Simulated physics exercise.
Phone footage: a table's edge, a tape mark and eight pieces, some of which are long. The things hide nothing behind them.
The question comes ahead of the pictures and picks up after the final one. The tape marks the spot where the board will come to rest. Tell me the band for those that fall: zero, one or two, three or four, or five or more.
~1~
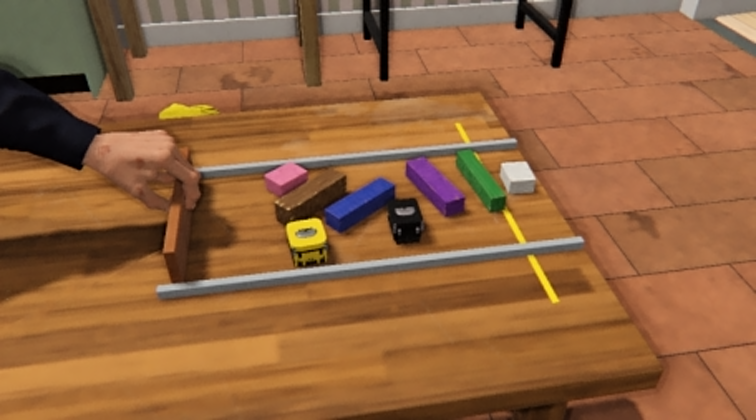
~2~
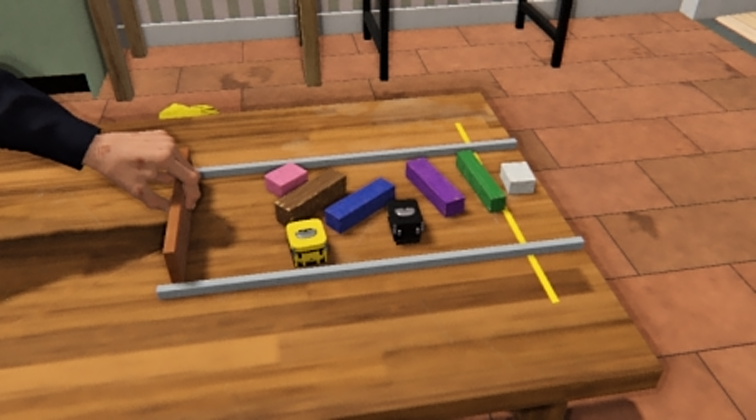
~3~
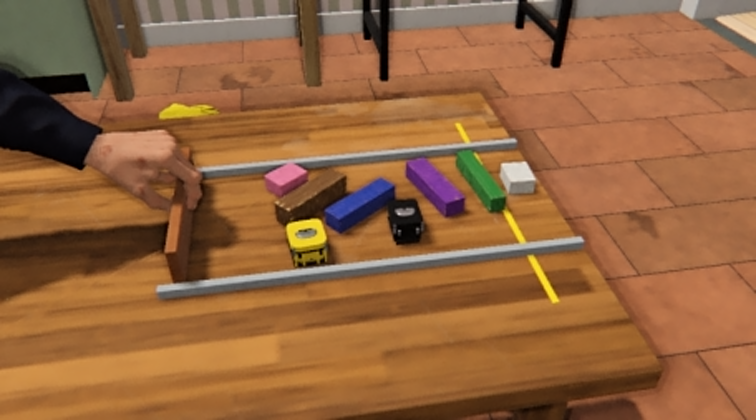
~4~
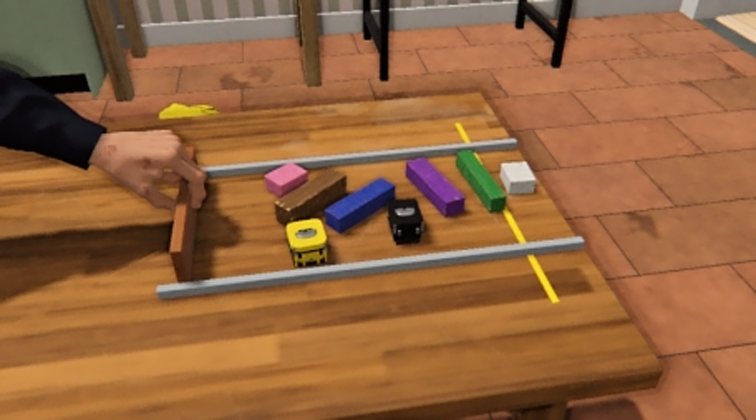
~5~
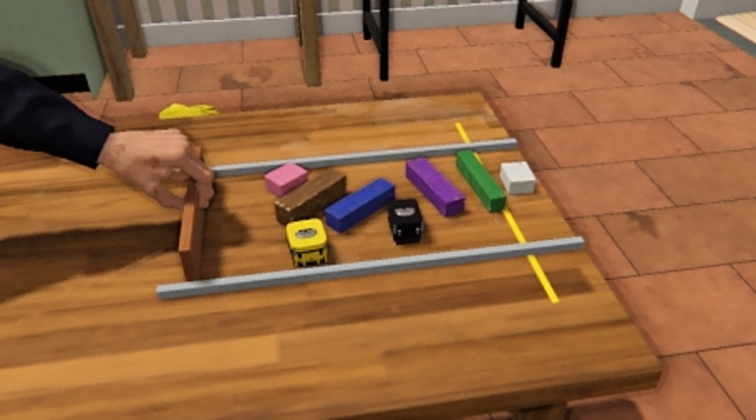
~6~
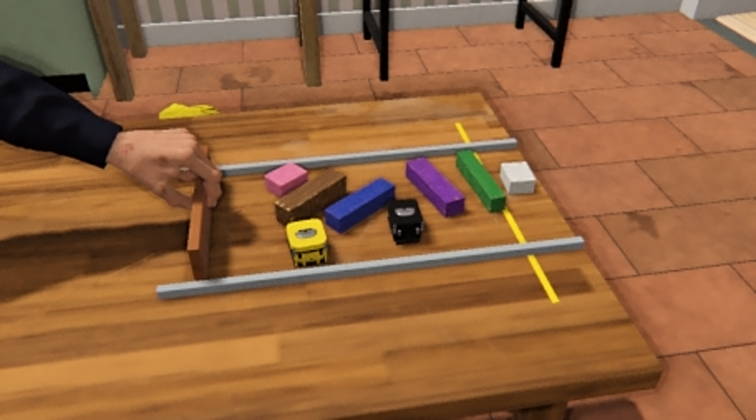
The number gone is middling: Three or four.
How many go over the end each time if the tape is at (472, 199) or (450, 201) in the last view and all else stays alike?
2 and 1 down on the floor.
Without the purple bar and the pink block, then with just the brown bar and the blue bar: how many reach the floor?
Count: 2 (first case); 2 (second).
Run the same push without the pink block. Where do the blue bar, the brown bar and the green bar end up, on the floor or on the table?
Well, the blue bar is left in place, the brown bar is left in place and the green bar topples off.
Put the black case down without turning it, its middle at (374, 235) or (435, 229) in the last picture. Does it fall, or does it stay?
Trial 1: Still up; trial 2: Still up.
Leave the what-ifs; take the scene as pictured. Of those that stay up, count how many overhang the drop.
Tally: 3.
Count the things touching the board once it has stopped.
3 of them.
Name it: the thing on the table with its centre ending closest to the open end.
The black case finishes closest.
Soon after, none off yet; white block at rest near (517, 178); green bar at rest near (480, 180); purple bar at rest near (434, 186).
At rest, the number that fall off is three or four; fallen, purple bar, green bar and white block.
